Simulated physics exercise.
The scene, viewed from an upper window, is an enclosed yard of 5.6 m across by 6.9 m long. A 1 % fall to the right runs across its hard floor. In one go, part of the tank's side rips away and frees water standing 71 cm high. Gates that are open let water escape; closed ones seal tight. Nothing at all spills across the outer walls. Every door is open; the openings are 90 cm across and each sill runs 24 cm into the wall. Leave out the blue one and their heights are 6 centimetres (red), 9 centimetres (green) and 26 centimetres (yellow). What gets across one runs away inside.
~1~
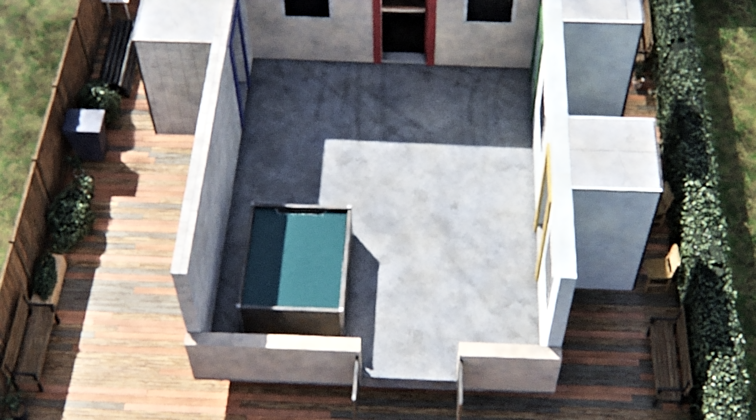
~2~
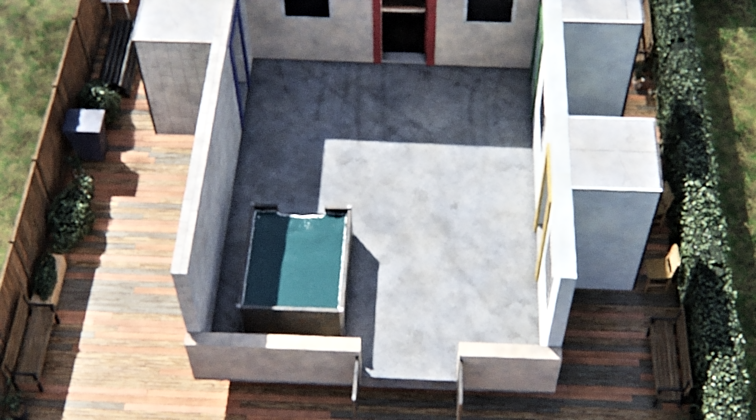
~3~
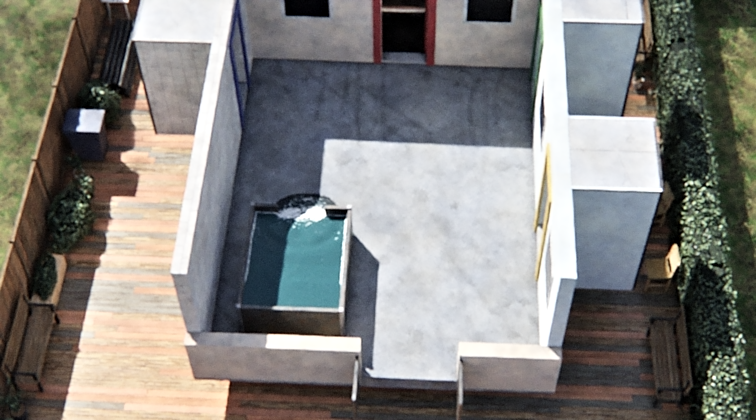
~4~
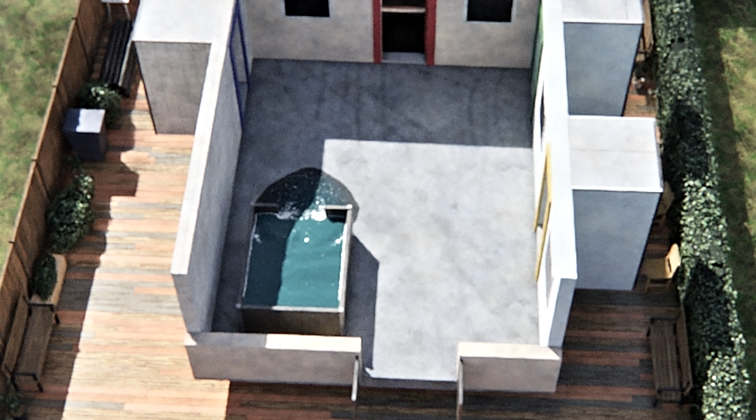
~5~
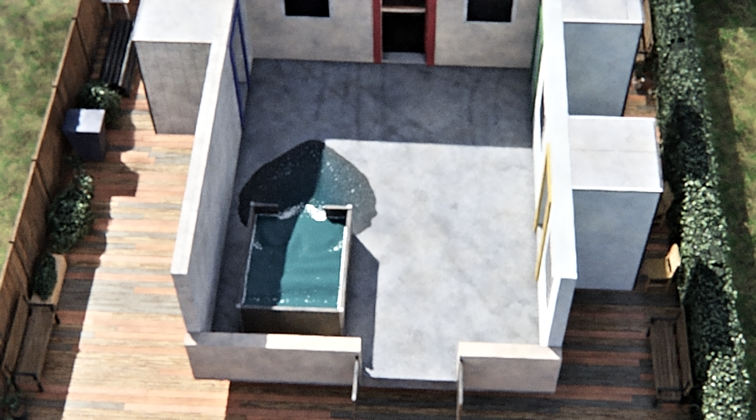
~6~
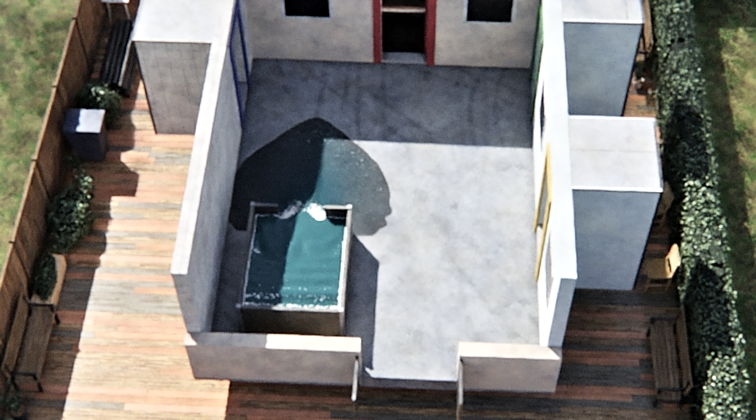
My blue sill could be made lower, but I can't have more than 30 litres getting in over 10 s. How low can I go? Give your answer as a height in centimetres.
You could bring it down to roughly 8.5 cm.
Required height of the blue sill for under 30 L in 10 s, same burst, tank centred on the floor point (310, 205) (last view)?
13.5 cm, give or take.
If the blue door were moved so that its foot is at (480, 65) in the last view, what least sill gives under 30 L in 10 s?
About 9.0 cm.
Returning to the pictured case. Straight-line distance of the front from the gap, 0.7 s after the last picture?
Reach: Approx. 4.4 m.
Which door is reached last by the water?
I'd say the yellow one.
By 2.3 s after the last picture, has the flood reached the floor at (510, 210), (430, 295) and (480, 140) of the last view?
In that order: Still dry, not reached, flooded.
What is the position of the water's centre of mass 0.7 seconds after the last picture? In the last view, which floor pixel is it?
The water is centred near (306, 237).
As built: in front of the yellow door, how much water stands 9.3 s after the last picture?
5.5 cm.
Then, 0.7 s after the last picture water covers 35 % of the floor, deepest (42 cm) near (307, 229); 10 cm at the blue door, 0 litres in over its 24 cm sill.
Then, 2.3 s after the last picture water covers 50 % of the floor, deepest (28 cm) near (268, 80); 9 cm at the blue door, 0 litres in over its 24 cm sill.
Then, 9.3 s after the last picture water covers 95 % of the floor, deepest (14 cm) near (532, 110); 4 cm at the blue door, 0 litres in over its 24 cm sill.
At the blue door as built, the water peaked near 16 cm, 3.5 s after the last picture.
Run again over the same 10 s with other heights there, 48 litres in over 7 cm, 22 litres over 9.5 cm. The limit of 30 litres is kept from about 8.5 cm up.
